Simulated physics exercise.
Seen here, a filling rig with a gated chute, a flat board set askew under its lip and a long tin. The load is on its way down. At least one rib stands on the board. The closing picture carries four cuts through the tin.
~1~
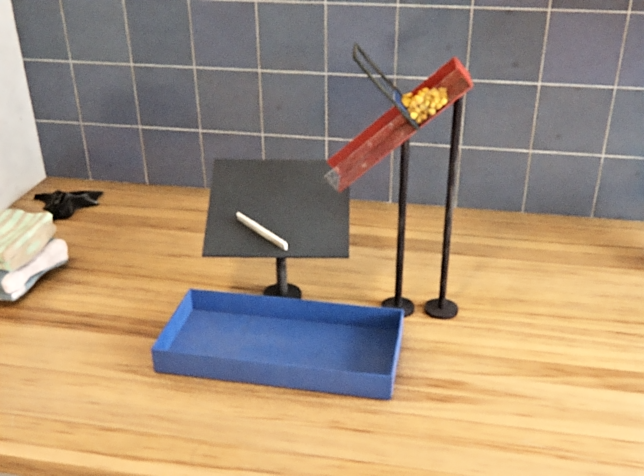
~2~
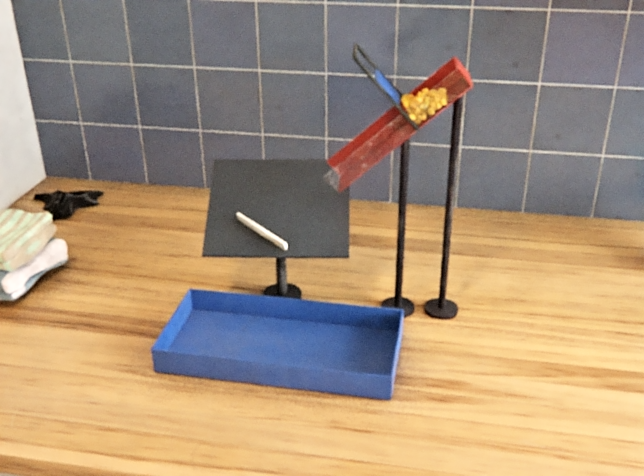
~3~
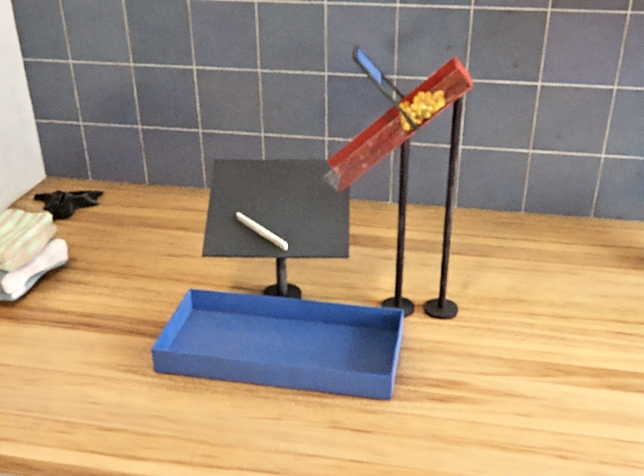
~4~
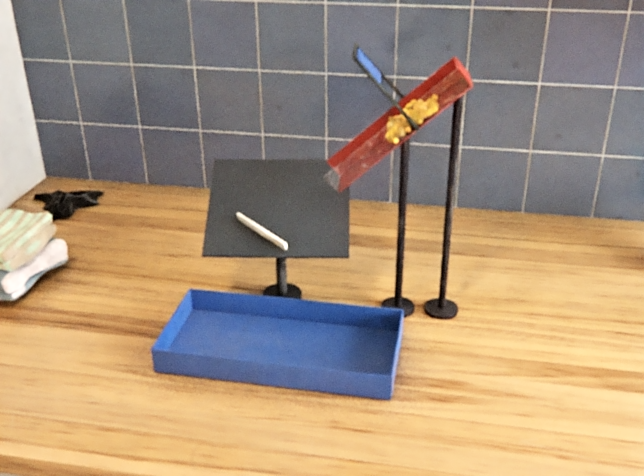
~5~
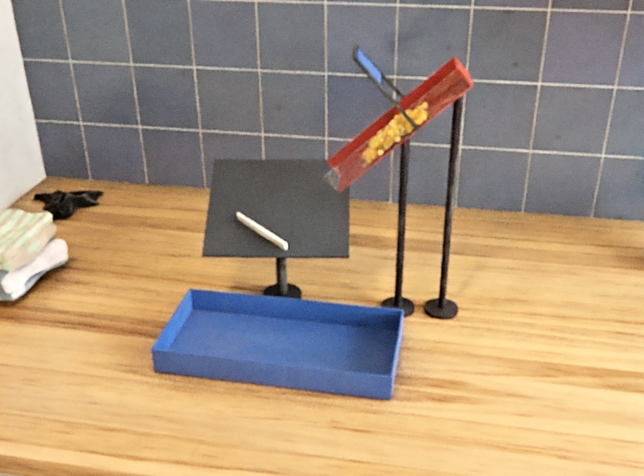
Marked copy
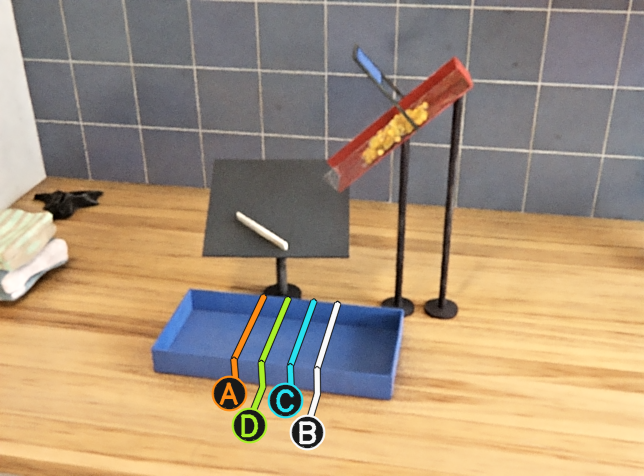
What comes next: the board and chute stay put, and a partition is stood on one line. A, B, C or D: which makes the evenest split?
Take C.
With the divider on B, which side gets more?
Left.
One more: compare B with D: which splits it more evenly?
That would be D.
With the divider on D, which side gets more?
More lands on the right.
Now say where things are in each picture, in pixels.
In the first picture, load behind the gate at (426, 100), puffed corn balls; lip of the chute at (340, 184), sloping fairly steeply.
In the second picture, middle of the board at (279, 206), tilted fairly steeply; middle of its low edge at (275, 256); of its high edge at (282, 159).
In the third picture, front corners of the tin at (152, 349) and (391, 377), empty; front of the load at (405, 124).
In the fourth picture, middle of the load at (411, 116); its front at (388, 135), about a third of the way to the lip; rib from (237, 213) to (286, 244).
In the fifth picture, middle of the load at (395, 128); its front at (366, 155), about two thirds of the way to the lip.
On the marked copy, line A crosses the front rim at (234, 358); line B crosses the front rim at (317, 368); line C crosses the front rim at (290, 365); line D crosses the front rim at (261, 362).
With A, of what is caught, a small part on the left of the divider, most on the right.
With B, of what is caught, nearly all on the left of the divider, a stray few on the right.
With C, of what is caught, about two thirds on the left of the divider, about a third on the right.
With D, of what is caught, a small part on the left of the divider, most on the right.
